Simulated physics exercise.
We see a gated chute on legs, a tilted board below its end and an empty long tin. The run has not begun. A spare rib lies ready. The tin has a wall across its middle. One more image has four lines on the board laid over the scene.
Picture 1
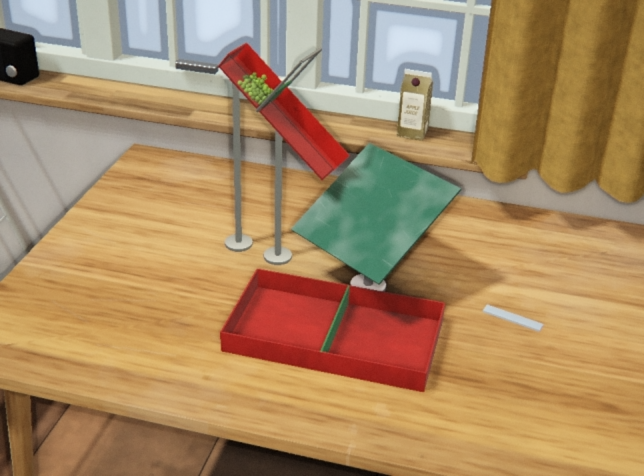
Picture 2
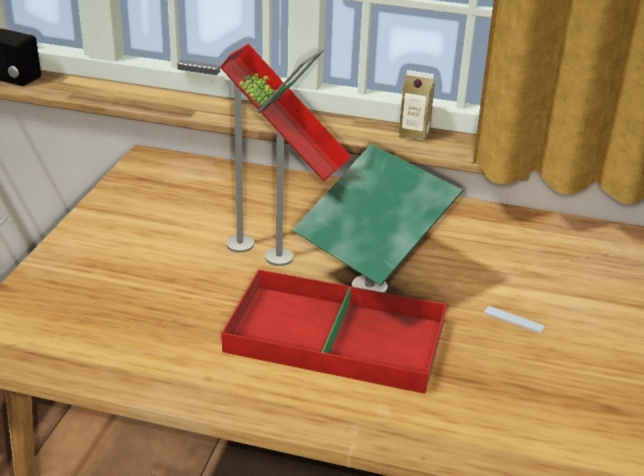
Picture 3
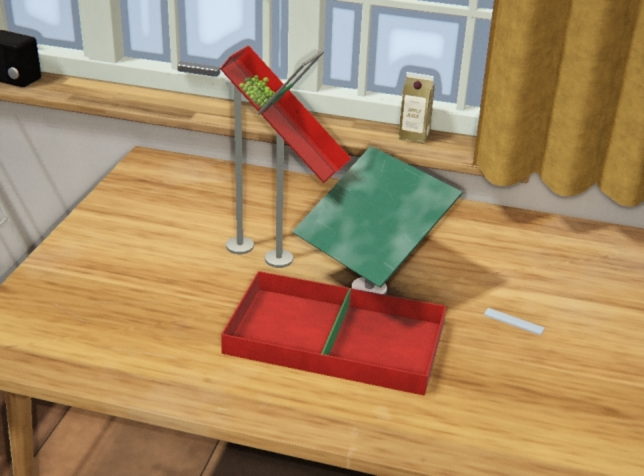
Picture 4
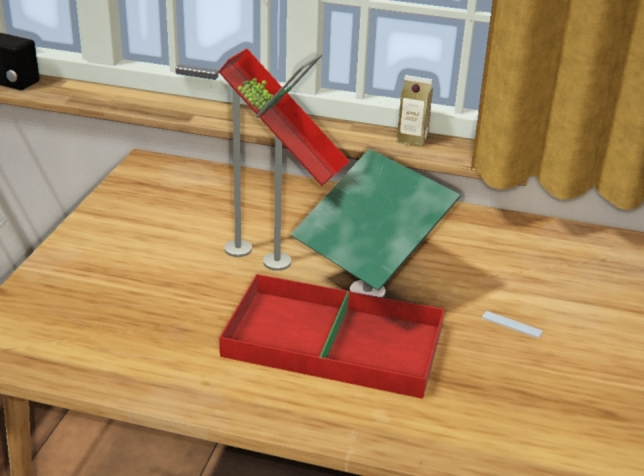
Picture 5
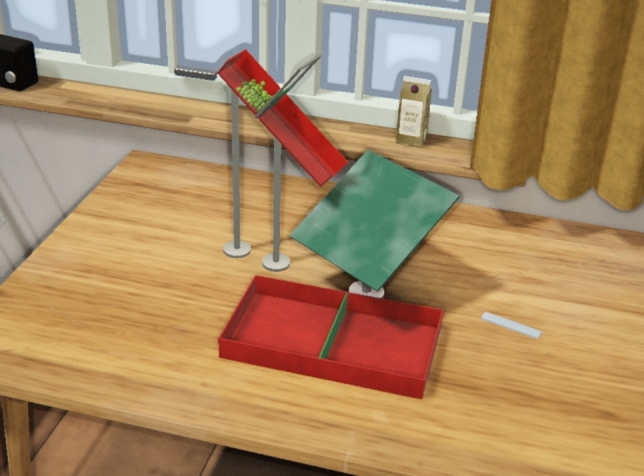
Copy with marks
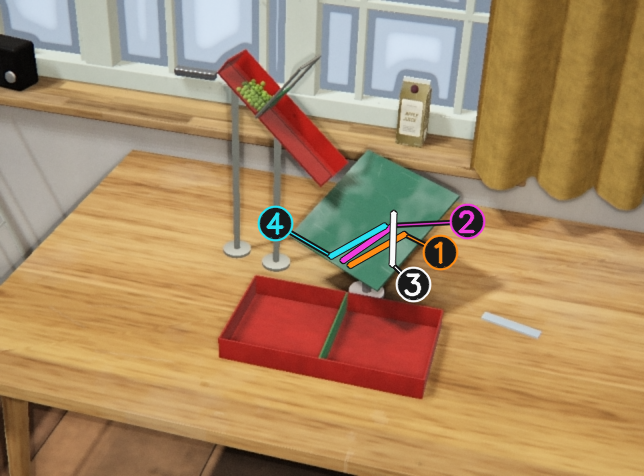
A red chute on thin legs held a small pile of green peas behind a closed gate, above a tilted green board and an empty, divided red tray on a wooden table, and nothing noticeably moved.
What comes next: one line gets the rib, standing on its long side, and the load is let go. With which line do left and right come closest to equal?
Use line 3.
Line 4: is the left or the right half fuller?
The left half.
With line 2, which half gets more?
Left.
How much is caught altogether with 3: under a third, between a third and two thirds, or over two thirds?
Over two thirds.
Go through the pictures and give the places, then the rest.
Load behind the gate (262, 91), dried peas; lip of the chute (330, 174), sloping fairly steeply, in the first picture.
Middle of the board (375, 210), tilted fairly steeply; middle of its low edge (334, 256); of its high edge (415, 166), in the second picture.
Front corners of the tin (222, 334) and (427, 376); front end of its middle wall (322, 355); gate still shut (283, 91), in the third picture.
Middle of the load (262, 97); lip (330, 179), in the fourth picture.
Middle of the load (260, 98); lip (329, 180), in the fifth picture.
On the marked copy, line 1 from (404, 234) to (350, 265); line 2 from (393, 225) to (343, 260); line 3 from (393, 213) to (392, 264); line 4 from (384, 226) to (331, 256).
If 1 is chosen, of what is caught, every piece in the left half, not one piece in the right.
If 2 is chosen, of what is caught, almost all in the left half, just a few in the right.
If 3 is chosen, of what is caught, roughly a third in the left half, roughly two thirds in the right.
If 4 is chosen, of what is caught, almost all in the left half, about a tenth in the right.
